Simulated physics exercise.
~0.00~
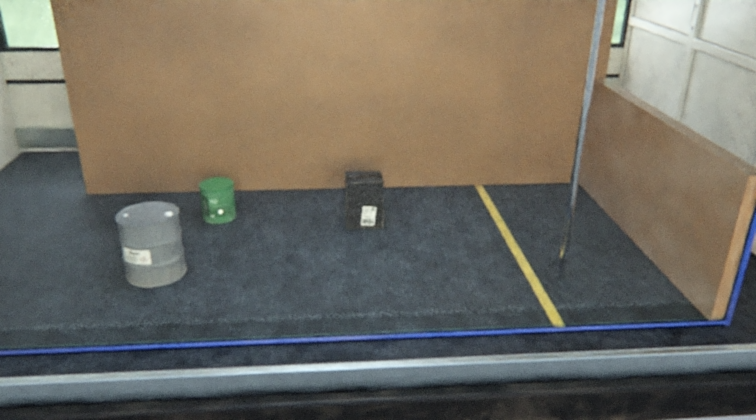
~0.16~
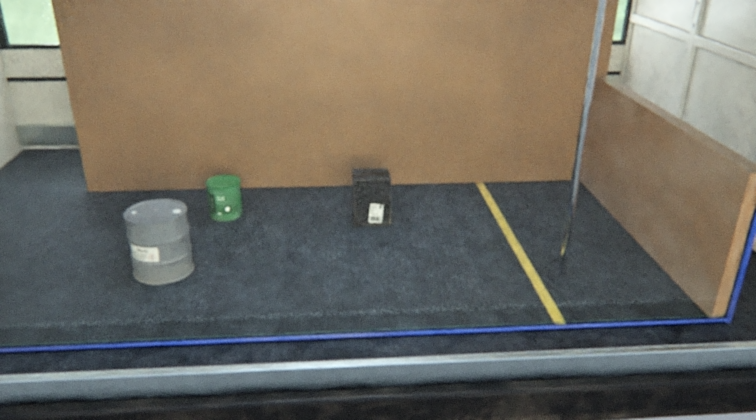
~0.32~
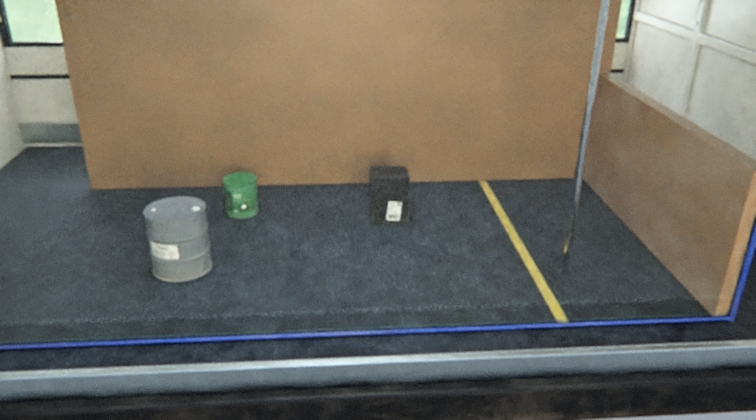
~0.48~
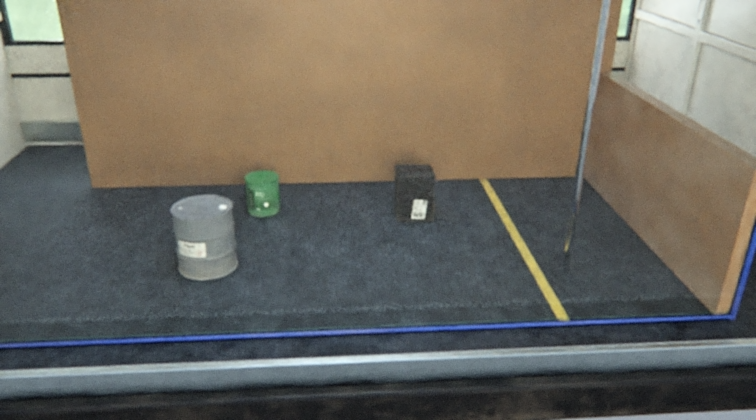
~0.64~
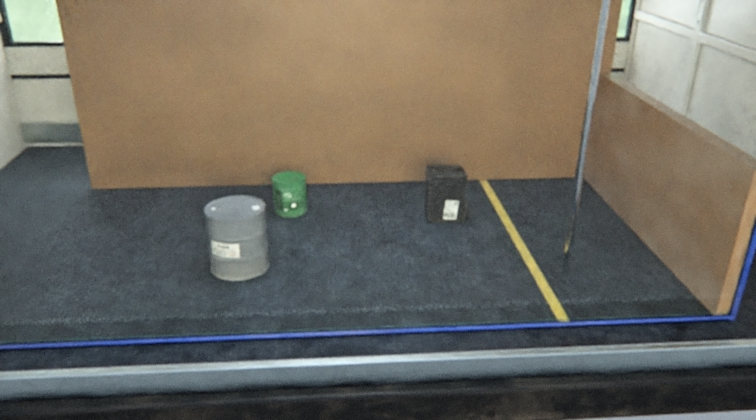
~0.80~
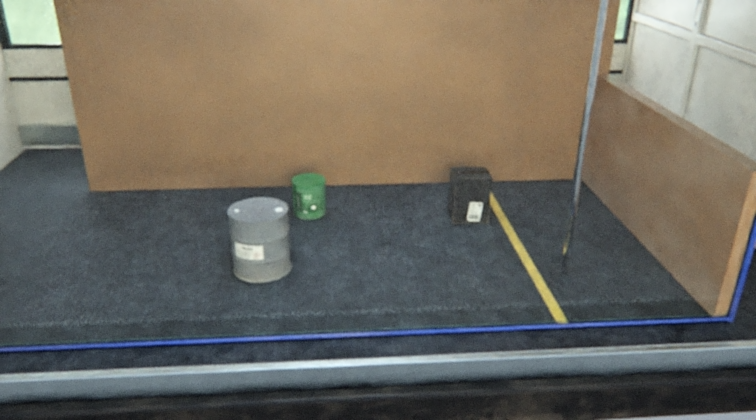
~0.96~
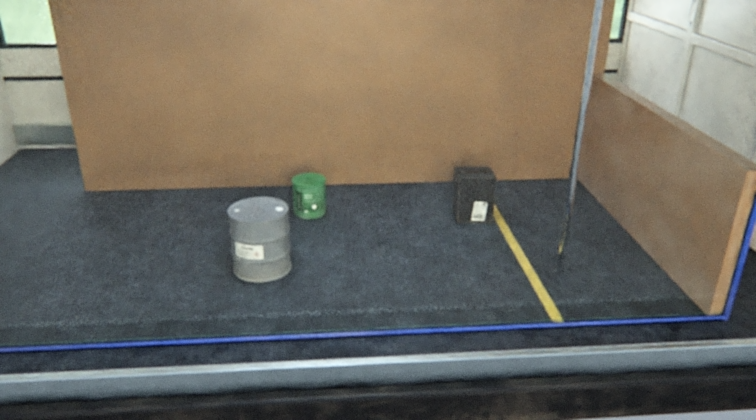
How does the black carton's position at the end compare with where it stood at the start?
It ends up further to the right, still upright and just short of the yellow line, whereas at the start there was a wide gap between it and the line.
